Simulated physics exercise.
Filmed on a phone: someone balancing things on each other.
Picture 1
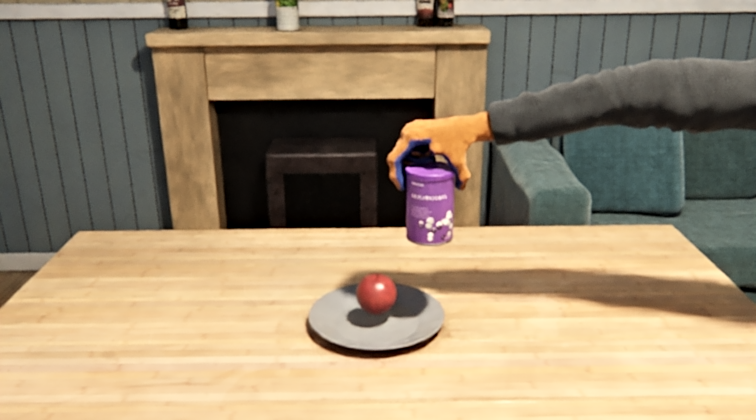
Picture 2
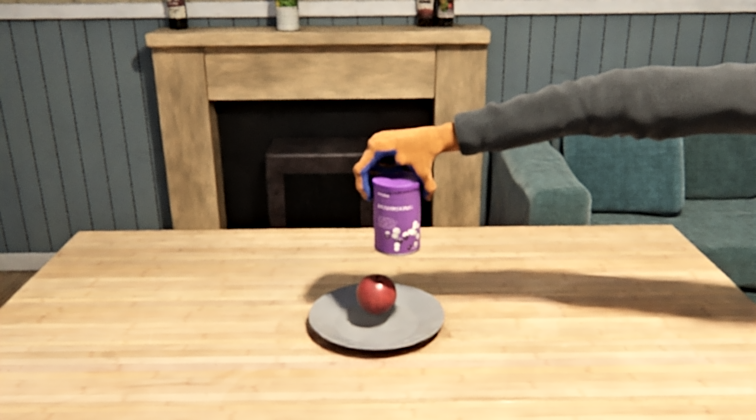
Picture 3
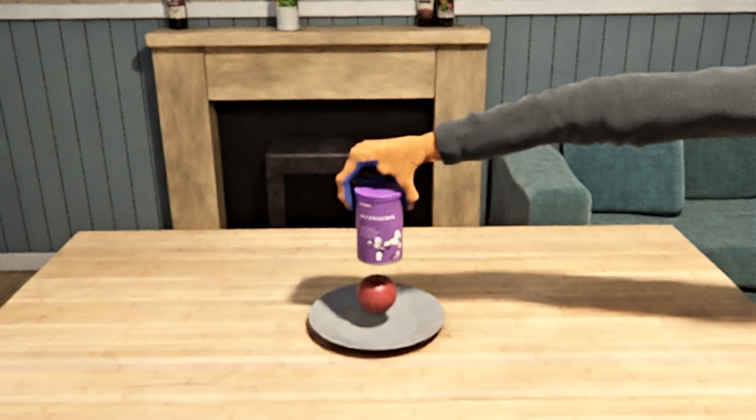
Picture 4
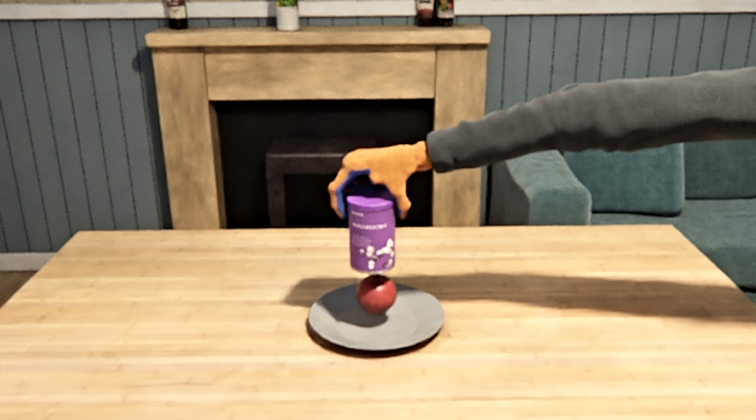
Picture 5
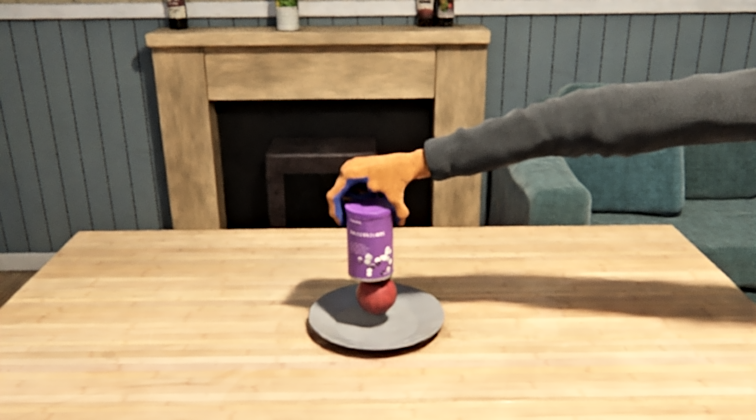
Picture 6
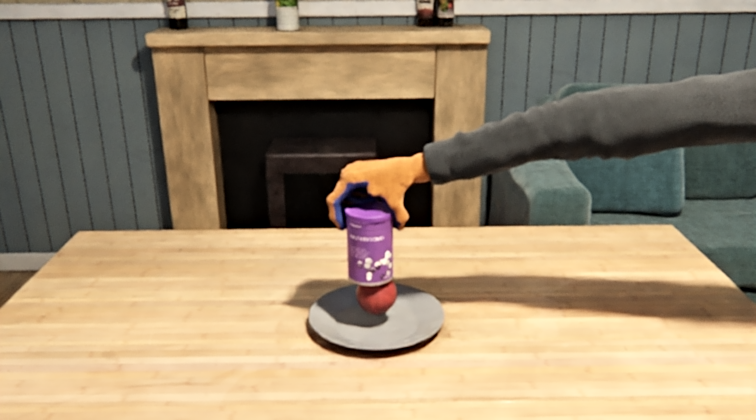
At first, an orange-gloved hand holds a purple tin in the air, above and to the right of a red apple on a grey plate. The hand carries the tin left over the apple, then lowers it slowly until it sits on top of the apple, still gripped.
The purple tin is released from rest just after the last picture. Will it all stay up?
The pile loses its balance.
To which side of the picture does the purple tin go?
To the left.
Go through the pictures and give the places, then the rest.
Still above its spot; purple tin (430, 203); grey plate (377, 318), in the first frame.
Still above its spot; purple tin (397, 213); grey plate (377, 318), in the second frame.
Still above its spot; purple tin (379, 223); grey plate (377, 318), in the third frame.
Still above its spot; purple tin (372, 231); grey plate (377, 318), in the fourth frame.
Still above its spot; purple tin (370, 239); grey plate (377, 318), in the fifth frame.
Set down, still held; purple tin (370, 243); grey plate (377, 318), in the sixth frame.
Then, 0.50 s after the last picture, purple tin now fallen.
Then, 0.70 s after the last picture, things are still on the move.
At rest, fallen, purple tin; the other 2 in place. Seen from the same camera at the end, purple tin near (258, 294). The pile comes apart.
